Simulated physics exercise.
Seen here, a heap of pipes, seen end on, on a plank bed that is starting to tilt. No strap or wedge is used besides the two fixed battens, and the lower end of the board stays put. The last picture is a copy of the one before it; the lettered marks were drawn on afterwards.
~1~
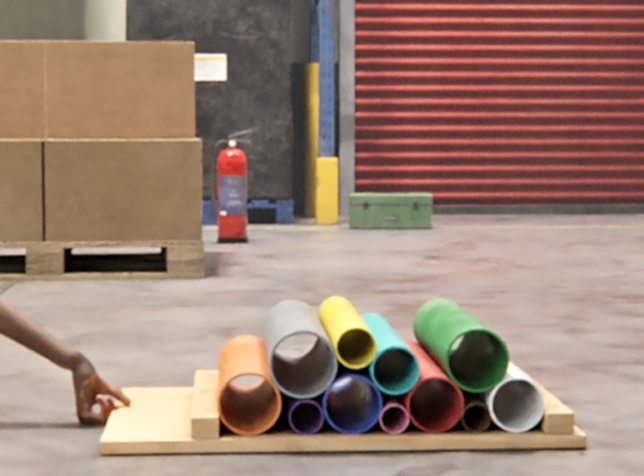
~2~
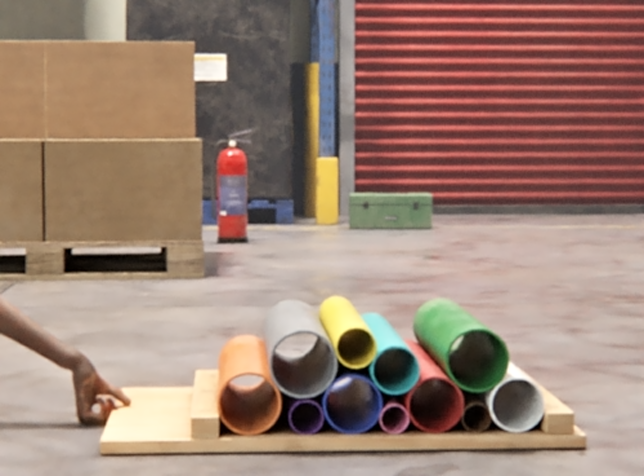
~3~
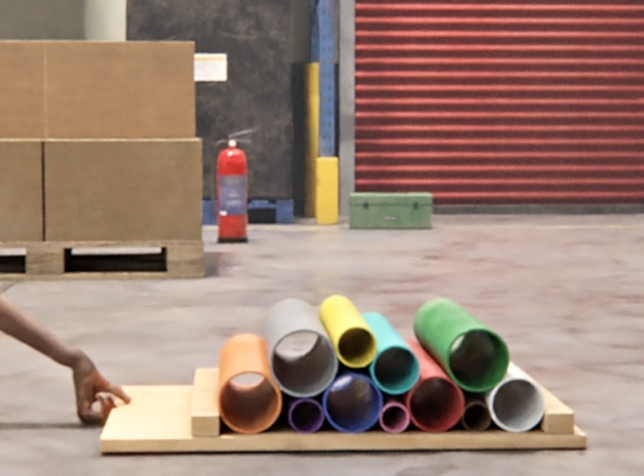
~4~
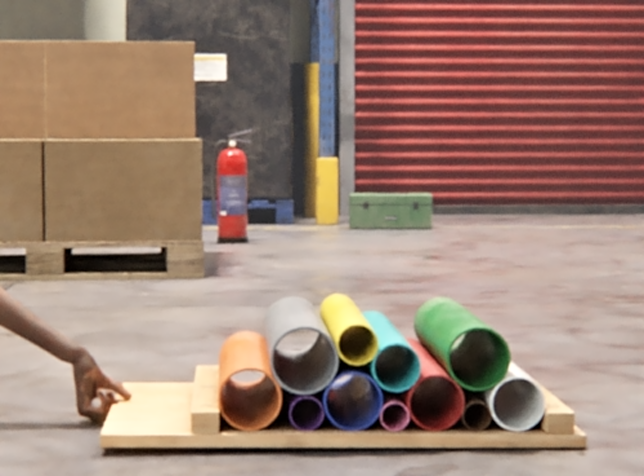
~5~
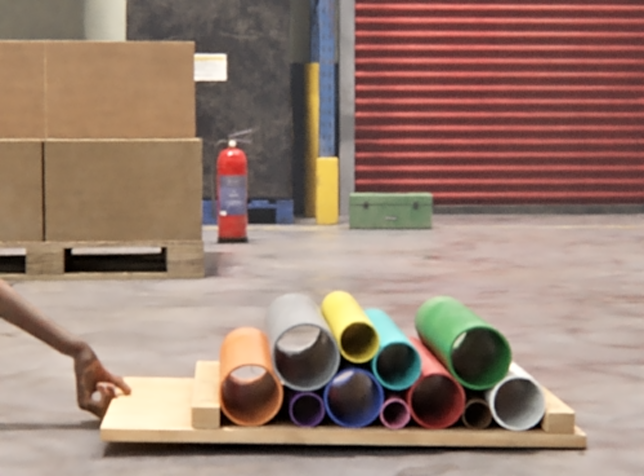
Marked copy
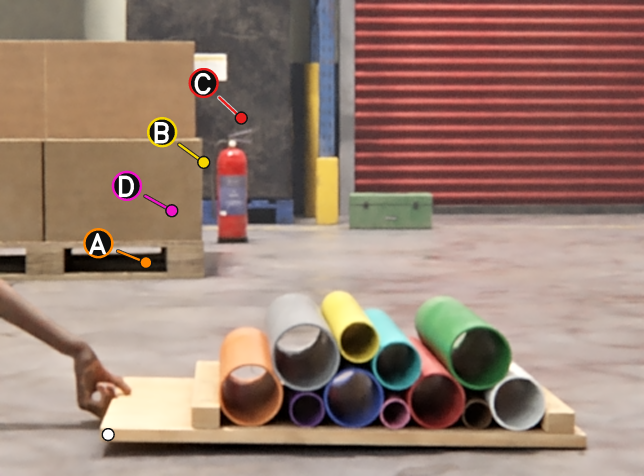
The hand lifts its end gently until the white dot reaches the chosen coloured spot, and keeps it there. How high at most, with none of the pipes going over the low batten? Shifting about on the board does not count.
The last mark within the limit is B.
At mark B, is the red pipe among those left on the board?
Yes.
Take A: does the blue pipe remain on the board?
Yes, with A.
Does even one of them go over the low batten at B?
No, at B.
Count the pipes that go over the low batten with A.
The count is none.
On the marked copy, A at (146, 262); B at (204, 162); C at (241, 118); D at (172, 211); the white dot at (108, 435).
With B. Early on, board at 20°.
Further on, board at 36°.
At the end, board at 36°, none over the low batten.
As for the rest, A none over the low batten; C three over the low batten (turquoise, green, grey); D none over the low batten.
